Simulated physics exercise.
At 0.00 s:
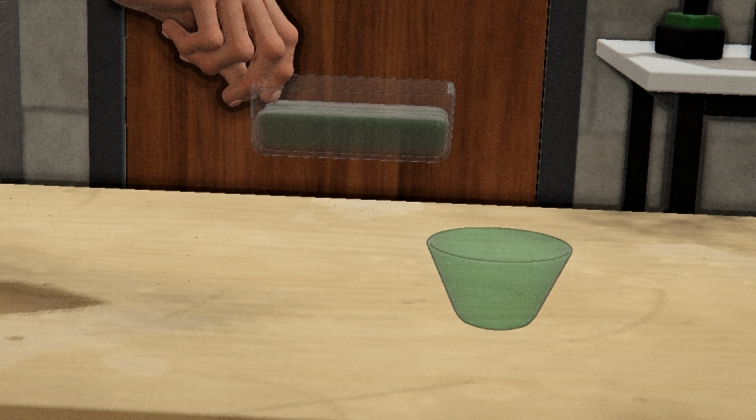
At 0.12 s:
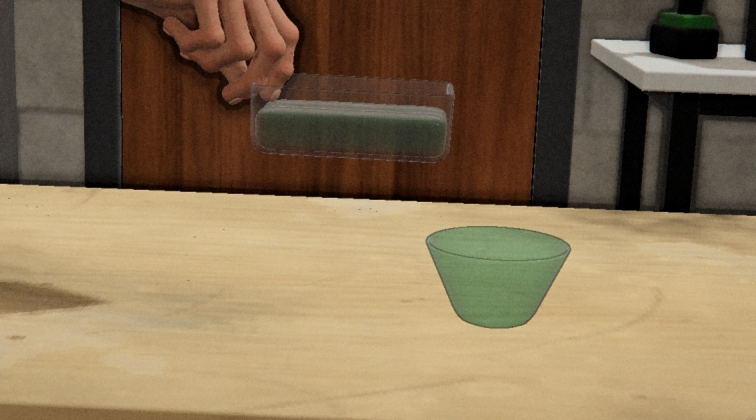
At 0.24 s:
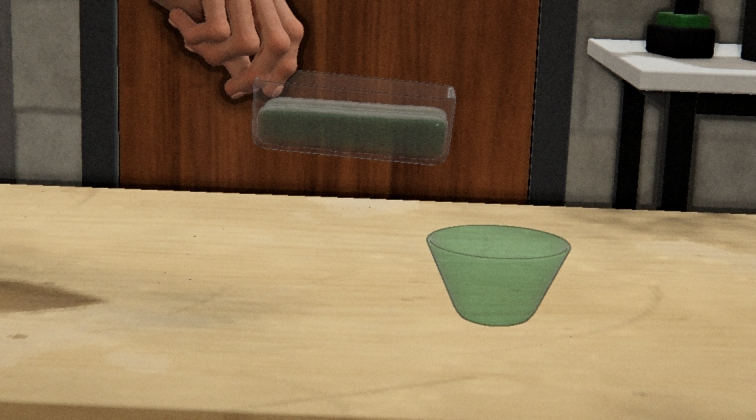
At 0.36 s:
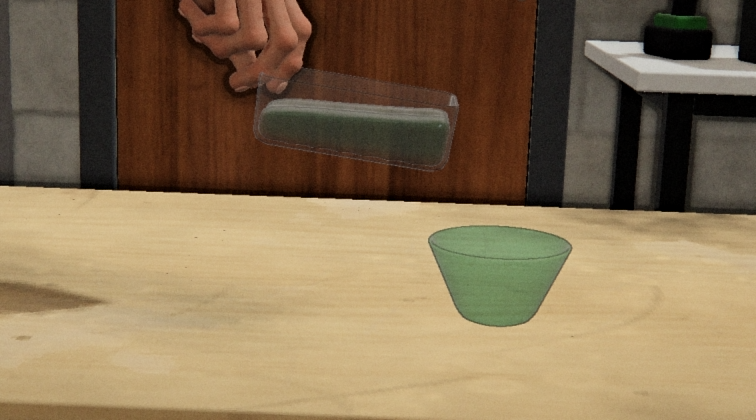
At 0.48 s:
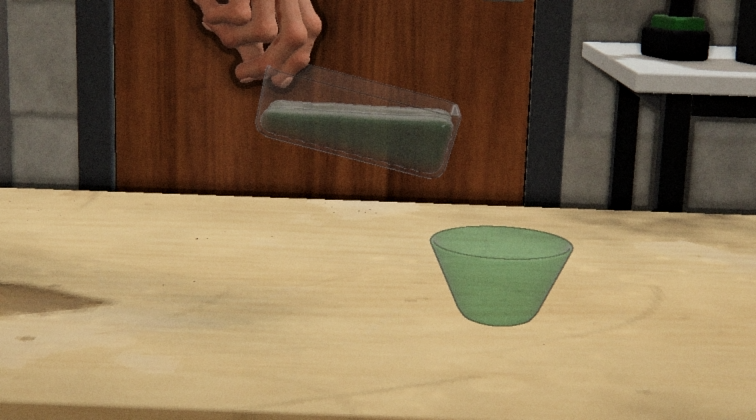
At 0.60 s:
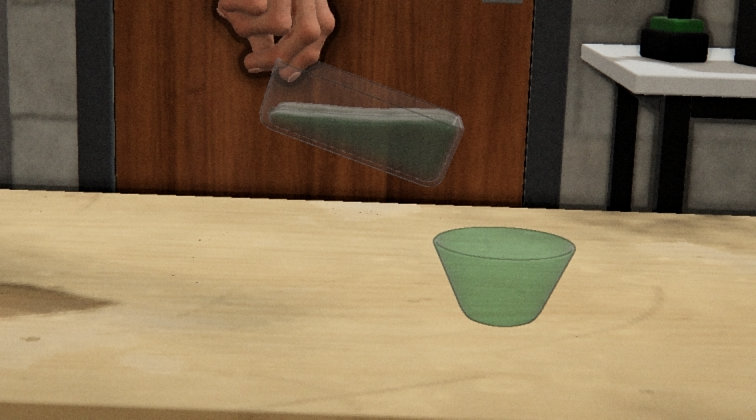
In the video, a hand holds a clear oblong tub of green-tinted water above and to the left of a wide green cup on a wooden table, slowly tilting the tub modestly to the right while the water's surface stays nearly level.
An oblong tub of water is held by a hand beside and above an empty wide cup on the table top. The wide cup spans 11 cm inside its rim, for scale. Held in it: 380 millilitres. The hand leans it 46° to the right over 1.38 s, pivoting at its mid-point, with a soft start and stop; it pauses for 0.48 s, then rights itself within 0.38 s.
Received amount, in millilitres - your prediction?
I would say roughly 250 ml is received.
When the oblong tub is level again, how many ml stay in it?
Roughly 120 ml stays in it.
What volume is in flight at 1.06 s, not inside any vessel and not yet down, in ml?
Roughly 80 ml.
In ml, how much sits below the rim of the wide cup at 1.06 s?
Some 80 ml.
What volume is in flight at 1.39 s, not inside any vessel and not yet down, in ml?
I'd estimate close to 20 ml in the air.
By 1.06 s the tilt is 40° and the wide cup has 80 ml, the oblong tub 220 ml, and 0 ml is on the table top.
By 1.39 s the tilt is 46° and the wide cup has 210 ml, the oblong tub 140 ml, and 10 ml is on the table top.
By 1.75 s the tilt is 46° and the wide cup has 245 ml, the oblong tub 120 ml, and 10 ml is on the table top.
By 2.13 s the tilt is 9° and the wide cup has 250 ml, the oblong tub 115 ml, and 10 ml is on the table top.
At rest the wide cup has 250 ml, the oblong tub 115 ml, and 10 ml is on the table top.
